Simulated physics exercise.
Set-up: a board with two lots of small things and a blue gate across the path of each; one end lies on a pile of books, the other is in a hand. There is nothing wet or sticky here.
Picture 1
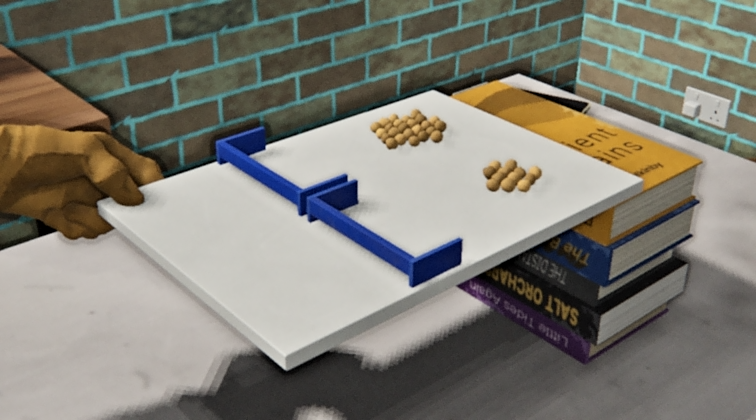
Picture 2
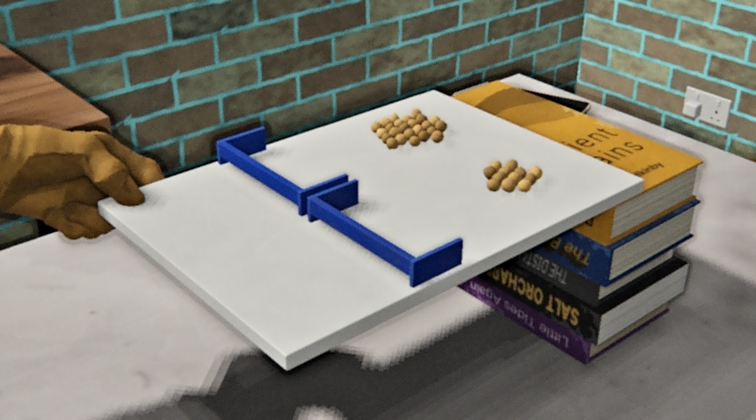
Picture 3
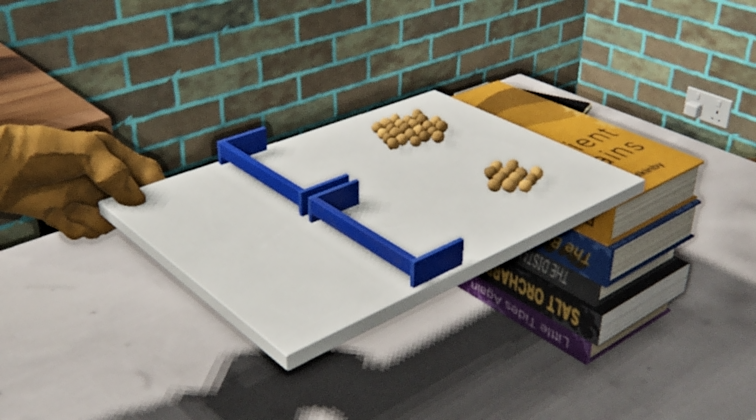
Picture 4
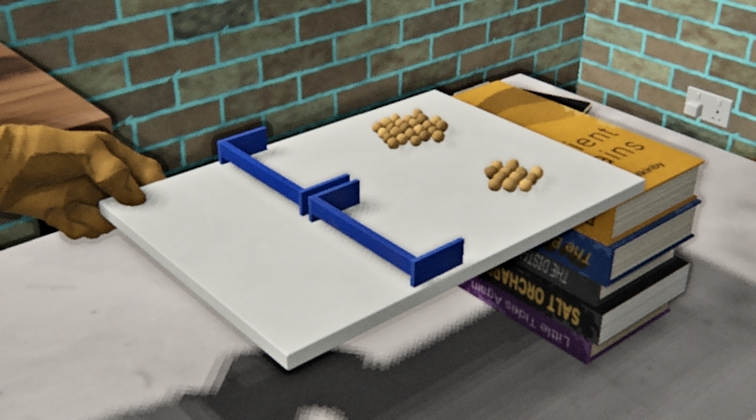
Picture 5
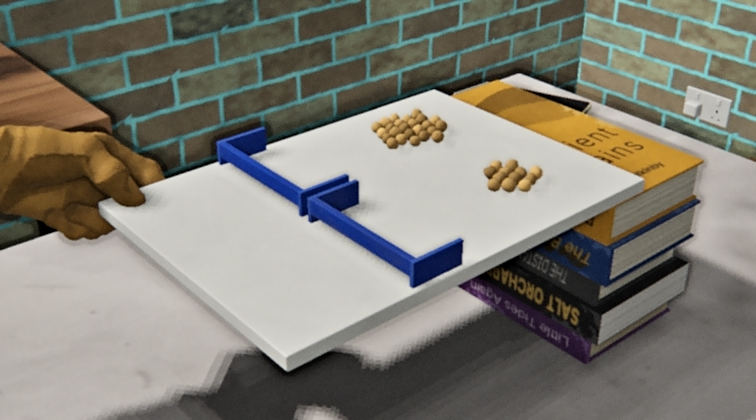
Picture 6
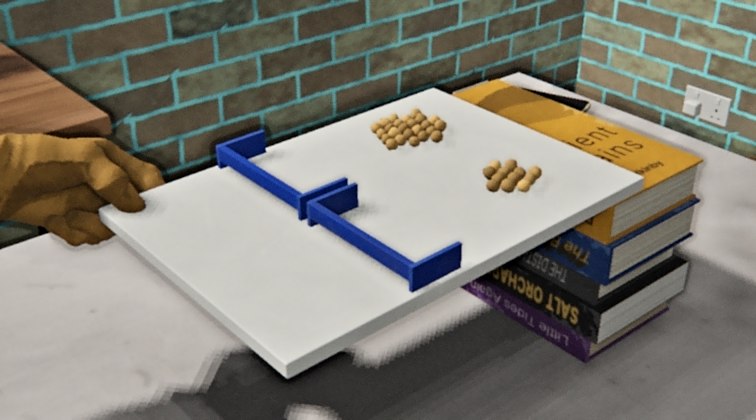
A gloved hand holds a white board almost still, with two chickpea clusters unmoving.
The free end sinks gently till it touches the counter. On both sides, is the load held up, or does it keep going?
In order: The near handful is penned in, the far handful is penned in.
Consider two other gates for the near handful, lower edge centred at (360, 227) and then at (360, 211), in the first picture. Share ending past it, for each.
100 %, then 100 %.
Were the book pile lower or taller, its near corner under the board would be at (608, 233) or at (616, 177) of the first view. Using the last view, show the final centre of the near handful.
It comes to rest centred at (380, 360) the first time and at (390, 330) the second time.
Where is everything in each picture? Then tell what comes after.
The first picture shows held end of the board at (290, 350), level; book pile at (545, 153), tall, over half the board's length; near handful at (514, 179), a few dried chickpeas; far handful at (404, 129), a few dried chickpeas; near gate at (360, 235), its slot lower than a piece; far gate at (259, 172), its slot lower than a piece.
The second picture shows held end of the board at (290, 350), level; far handful at (405, 129).
The third picture shows held end of the board at (291, 350), level; near handful at (516, 179).
The fourth picture shows held end of the board at (291, 349), level; far handful at (406, 129).
The fifth picture shows held end of the board at (291, 351), level; near handful at (515, 179).
The sixth picture shows held end of the board at (291, 358), down by 1°; book pile at (545, 152); near handful at (514, 179), not moving; far handful at (404, 129), not moving; near gate at (360, 239); far gate at (259, 177).
Then, 0.62 s past the last view, board sloping at 18°; near handful where it was; far handful where it was.
Then, 1.16 s past the last view, board sloping at 31°; near handful has reached its gate; far handful has reached its gate.
Then, 1.62 s past the last view, board resting at 31°; near handful has reached its gate; far handful has reached its gate.
Finally, board resting at 31°; near handful gathered behind its gate; far handful gathered behind its gate.
